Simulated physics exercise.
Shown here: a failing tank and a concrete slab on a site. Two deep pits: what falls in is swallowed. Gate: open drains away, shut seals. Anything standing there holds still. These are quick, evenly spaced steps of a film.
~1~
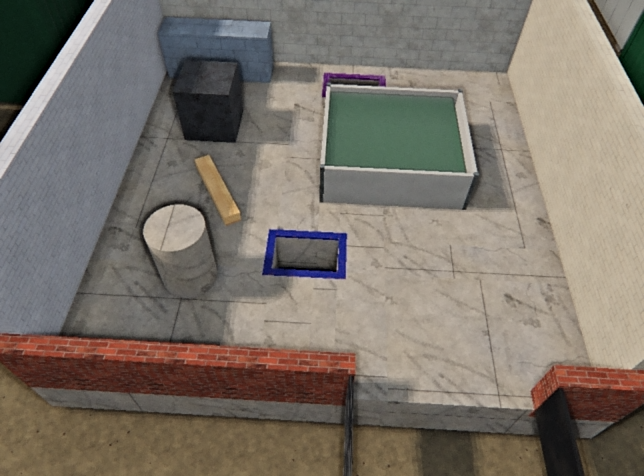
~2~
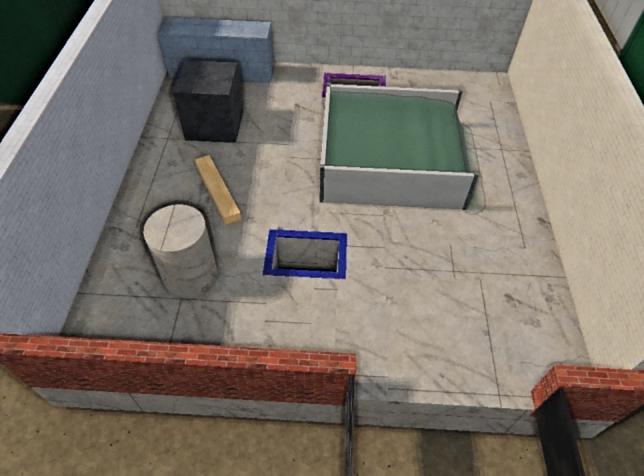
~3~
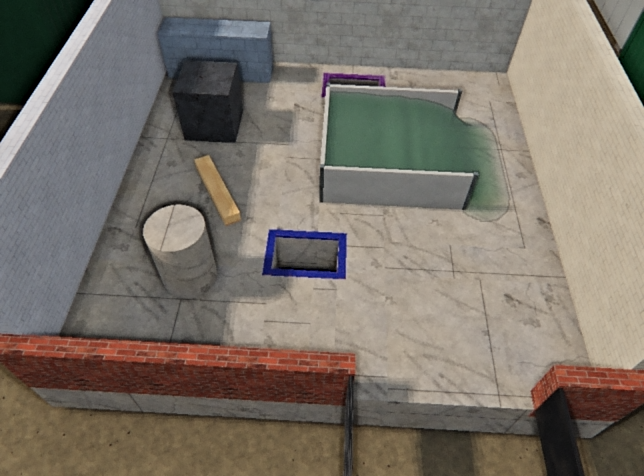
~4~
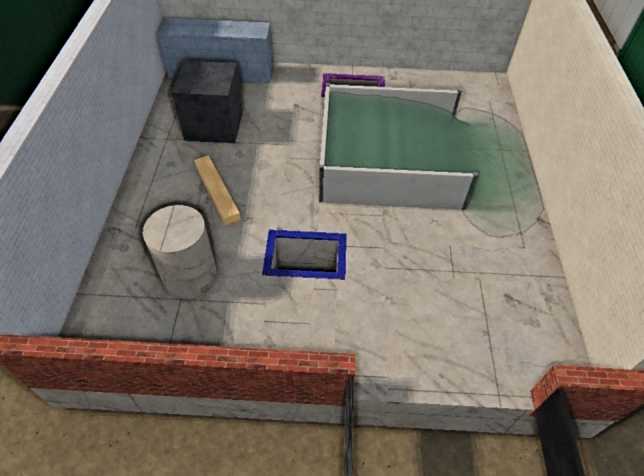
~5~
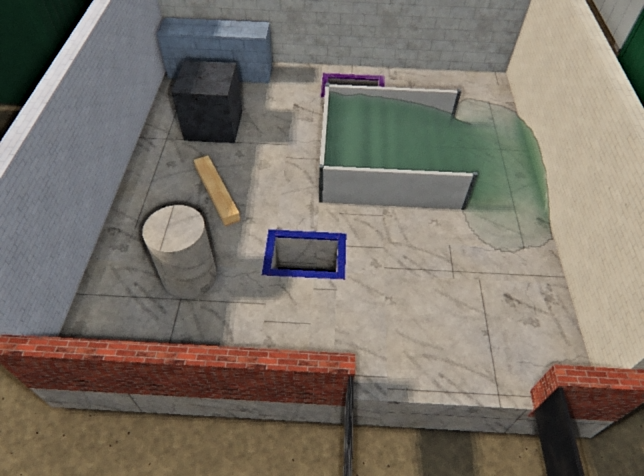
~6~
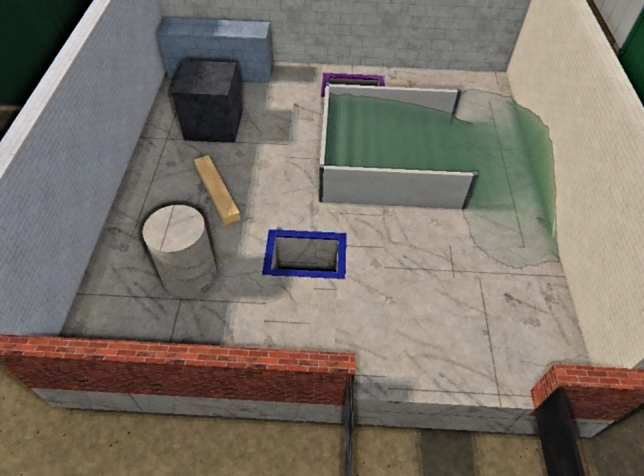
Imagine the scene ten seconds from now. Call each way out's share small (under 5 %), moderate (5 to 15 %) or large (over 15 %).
The gate's share is large. The purple pit's share is large. The blue pit's share is small.
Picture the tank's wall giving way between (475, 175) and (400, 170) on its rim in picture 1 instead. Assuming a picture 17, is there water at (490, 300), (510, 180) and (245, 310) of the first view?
First point swamped, second point spared, third point spared.
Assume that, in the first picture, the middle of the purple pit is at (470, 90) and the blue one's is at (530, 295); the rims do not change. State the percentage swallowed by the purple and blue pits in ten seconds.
Split: Purple 35 %, blue 35 %.
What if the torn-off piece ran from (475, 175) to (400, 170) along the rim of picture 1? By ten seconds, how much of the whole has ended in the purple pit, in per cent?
Per cent: Purple 0.
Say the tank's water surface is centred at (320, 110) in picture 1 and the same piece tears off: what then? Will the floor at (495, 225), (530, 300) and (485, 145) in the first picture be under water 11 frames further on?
Soaked - soaked - soaked.
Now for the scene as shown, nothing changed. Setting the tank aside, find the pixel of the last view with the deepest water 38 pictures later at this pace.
Deepest point: About (172, 58).
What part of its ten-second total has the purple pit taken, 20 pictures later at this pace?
I get 25 per cent.
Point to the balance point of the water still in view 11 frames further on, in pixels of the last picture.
That comes out near (458, 166).
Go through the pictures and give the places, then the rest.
The tank at (396, 130) is whole and still, in the first picture.
The front is at (469, 211), out from the gap at (459, 153), in the second picture.
The front is at (495, 215), out from the gap at (458, 155), in the third picture.
Water pours out at (457, 156) and has run to (517, 228), in the fourth picture.
Water pours out at (456, 156) and has run to (549, 232), in the fifth picture.
The front is at (557, 258), out from the gap at (456, 157), in the sixth picture.
A moment on, water covers 15 % of the floor; the gate 0 %, the purple pit 0 %, the blue pit 0 %.
Next, water covers 25 % of the floor; the gate 0 %, the purple pit 0 %, the blue pit 0 %.
Then, water covers 45 % of the floor; the gate 8 %, the purple pit 4 %, the blue pit 0 %.
Later, water covers 65 % of the floor; the gate 19 %, the purple pit 12 %, the blue pit 0 %.
In the end, water covers 85 % of the floor; the gate 25 %, the purple pit 18 %, the blue pit 2 %.
